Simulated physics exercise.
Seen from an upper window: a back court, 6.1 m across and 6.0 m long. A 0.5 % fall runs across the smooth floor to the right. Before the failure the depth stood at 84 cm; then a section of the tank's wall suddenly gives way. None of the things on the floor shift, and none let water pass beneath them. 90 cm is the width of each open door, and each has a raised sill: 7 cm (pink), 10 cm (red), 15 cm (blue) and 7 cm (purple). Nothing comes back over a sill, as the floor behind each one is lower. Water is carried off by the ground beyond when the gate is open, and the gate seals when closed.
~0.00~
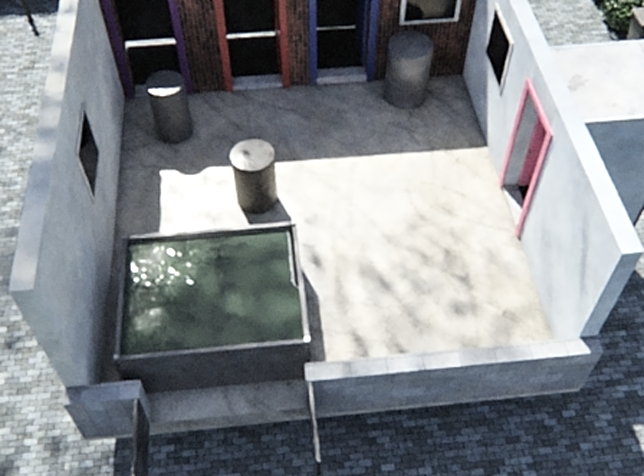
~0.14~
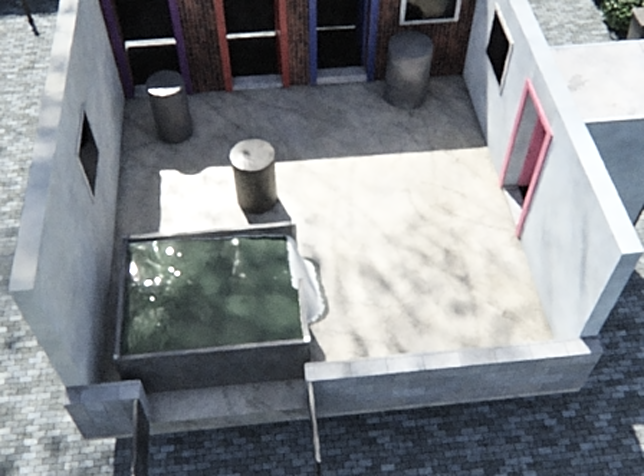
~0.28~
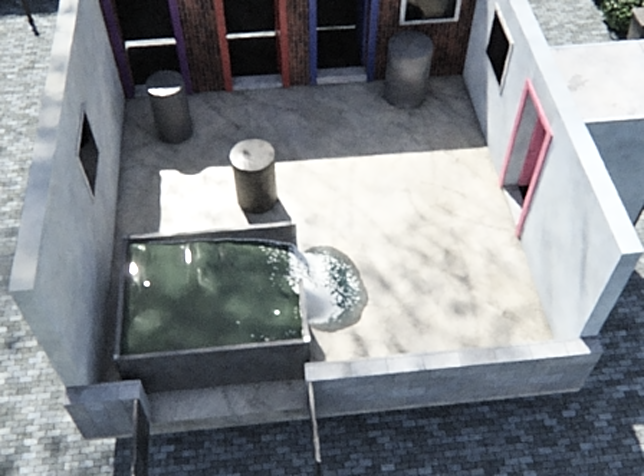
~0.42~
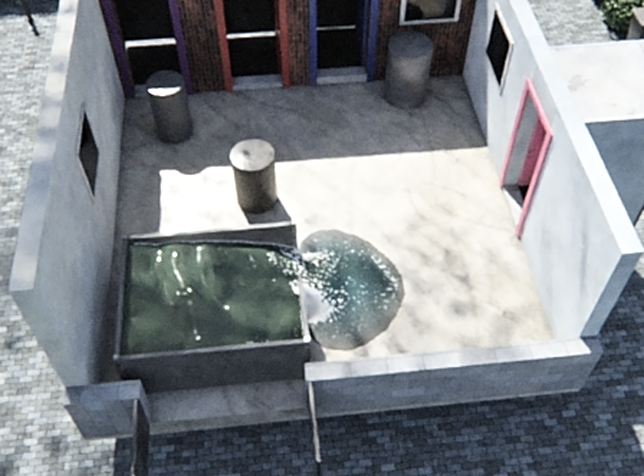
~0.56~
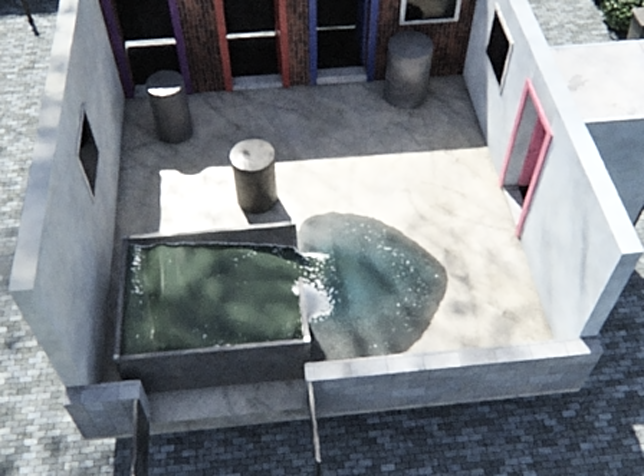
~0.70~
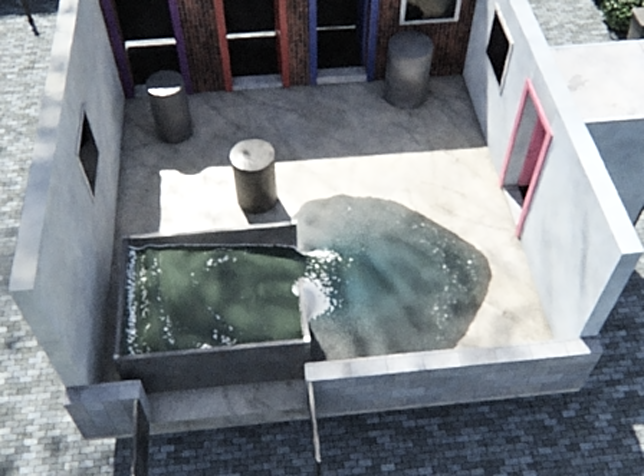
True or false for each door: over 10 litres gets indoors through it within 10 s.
Pink door - true, red door - false, blue door - false, purple door - true.
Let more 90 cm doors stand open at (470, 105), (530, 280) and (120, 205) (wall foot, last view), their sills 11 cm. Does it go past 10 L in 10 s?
The first one exceeds it, the second one exceeds it, and the third one doesn't reach it.
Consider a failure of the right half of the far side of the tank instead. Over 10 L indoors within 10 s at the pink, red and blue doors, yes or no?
Pink exceeds; red exceeds; blue exceeds.
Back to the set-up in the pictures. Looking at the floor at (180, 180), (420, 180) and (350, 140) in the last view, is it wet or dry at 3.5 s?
The first point is not yet hit, the second is awash and the third is awash.
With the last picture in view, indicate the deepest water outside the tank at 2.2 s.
Roughly (548, 354).
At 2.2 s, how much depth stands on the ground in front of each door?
Readings (cm): Pink = 26; red = 0; blue = 0; purple = 0.
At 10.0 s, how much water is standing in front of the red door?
Average: ~ 6.5 cm.
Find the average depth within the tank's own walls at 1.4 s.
I'd put the average depth near 59 cm.
After 1.4 s water covers 40 % of the floor and is deepest (42 cm) near (312, 286); pink door 17 cm at the sill, 18 L in, red door not reached, blue door not reached, purple door not reached.
After 2.2 s water covers 45 % of the floor and is deepest (41 cm) near (548, 354); pink door 26 cm at the sill, 114 L in, red door not reached, blue door not reached, purple door not reached.
After 3.5 s water covers 50 % of the floor and is deepest (36 cm) near (448, 84); pink door 20 cm at the sill, 232 L in, red door not reached, blue door 7 cm at the sill, 0 L in, purple door not reached.
After 6.0 s water covers 75 % of the floor and is deepest (28 cm) near (428, 85); pink door 17 cm at the sill, 363 L in, red door 7 cm at the sill, 0 L in, blue door 4 cm at the sill, 0 L in, purple door 1 cm at the sill, 0 L in.
After 10.0 s water covers 95 % of the floor and is deepest (14 cm) near (479, 147); pink door 12 cm at the sill, 478 L in, red door 7 cm at the sill, 0 L in, blue door 6 cm at the sill, 0 L in, purple door 11 cm at the sill, 19 L in.
